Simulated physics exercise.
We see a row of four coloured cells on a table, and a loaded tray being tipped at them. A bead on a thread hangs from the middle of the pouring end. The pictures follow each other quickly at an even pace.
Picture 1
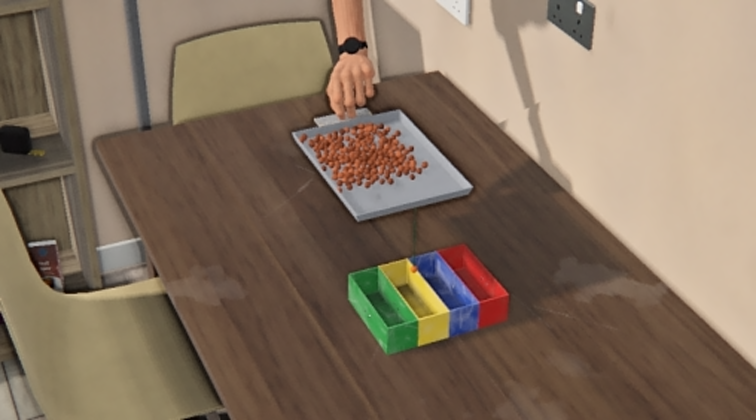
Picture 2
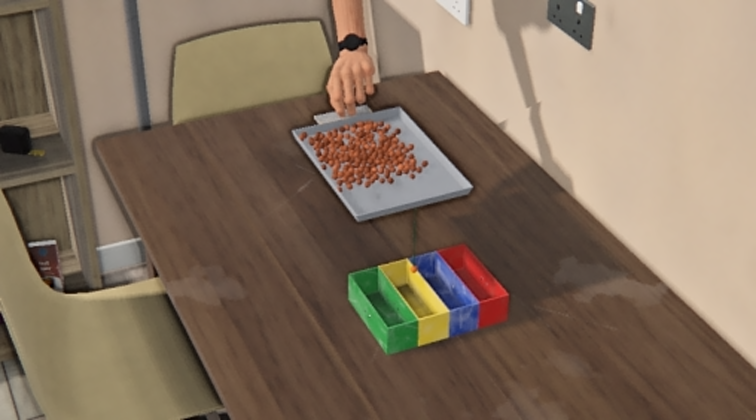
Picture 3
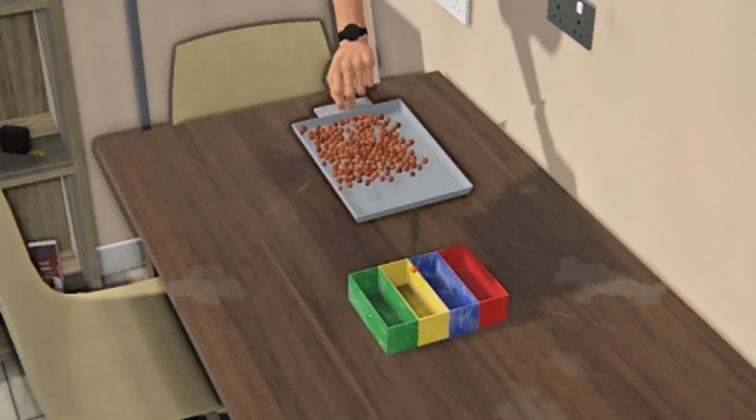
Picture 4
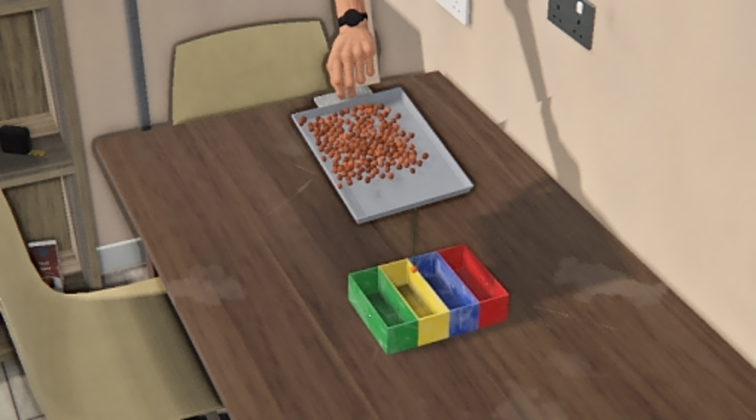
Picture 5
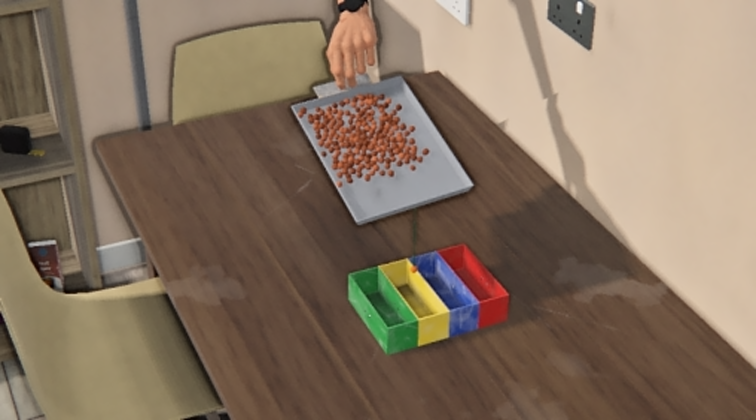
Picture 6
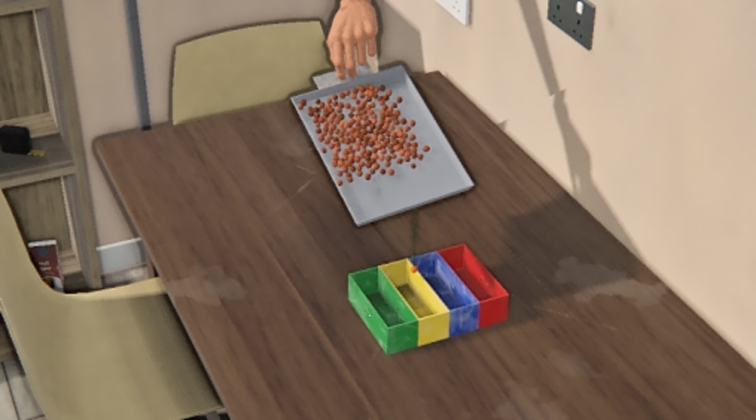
A hand with a dark wristband slowly lifts the back of a pale grey tray of reddish-brown pellets on a brown wooden table, seen from above at an angle by a still camera. Green, yellow, blue and red compartments sit in a row before it, with pale chairs to the left. The tray starts level, then tilts gradually toward its front left corner, the pellets staying bunched near the back.
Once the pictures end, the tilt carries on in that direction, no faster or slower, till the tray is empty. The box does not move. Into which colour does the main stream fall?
It favours the green compartment.
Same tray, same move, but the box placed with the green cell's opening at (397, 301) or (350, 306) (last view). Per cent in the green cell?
First some 30, then 30 per cent.
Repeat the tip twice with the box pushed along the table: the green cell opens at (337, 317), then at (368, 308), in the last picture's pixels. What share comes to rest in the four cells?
First some 100, then 90 per cent.
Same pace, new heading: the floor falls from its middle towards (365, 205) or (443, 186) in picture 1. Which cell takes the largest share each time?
First the green one, then the red one.
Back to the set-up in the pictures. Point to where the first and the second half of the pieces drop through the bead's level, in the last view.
First near (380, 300), later near (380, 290).
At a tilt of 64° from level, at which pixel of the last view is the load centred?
Around (383, 215).
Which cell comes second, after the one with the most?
In second place: The cell in yellow.
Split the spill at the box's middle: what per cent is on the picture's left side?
Near 100 %.
Shortly afterwards, tray tipped steeply; near two thirds on the tray; a little in the green cell; only a few in the yellow cell; near a quarter falling or outside the box.
Next, tray tipped past a quarter turn; a little on the tray; near a quarter in the green cell; near a quarter in the yellow cell; only a few in the blue cell; near half falling or outside the box.
Some moments later, tray tipped past a quarter turn; near a third in the green cell; near a quarter in the yellow cell; only a few in the blue cell; near a third falling or outside the box.
In the end, tray tipped past a quarter turn; near a third in the green cell; near a quarter in the yellow cell; only a few in the blue cell; none at all in the red cell; near a third outside the box.
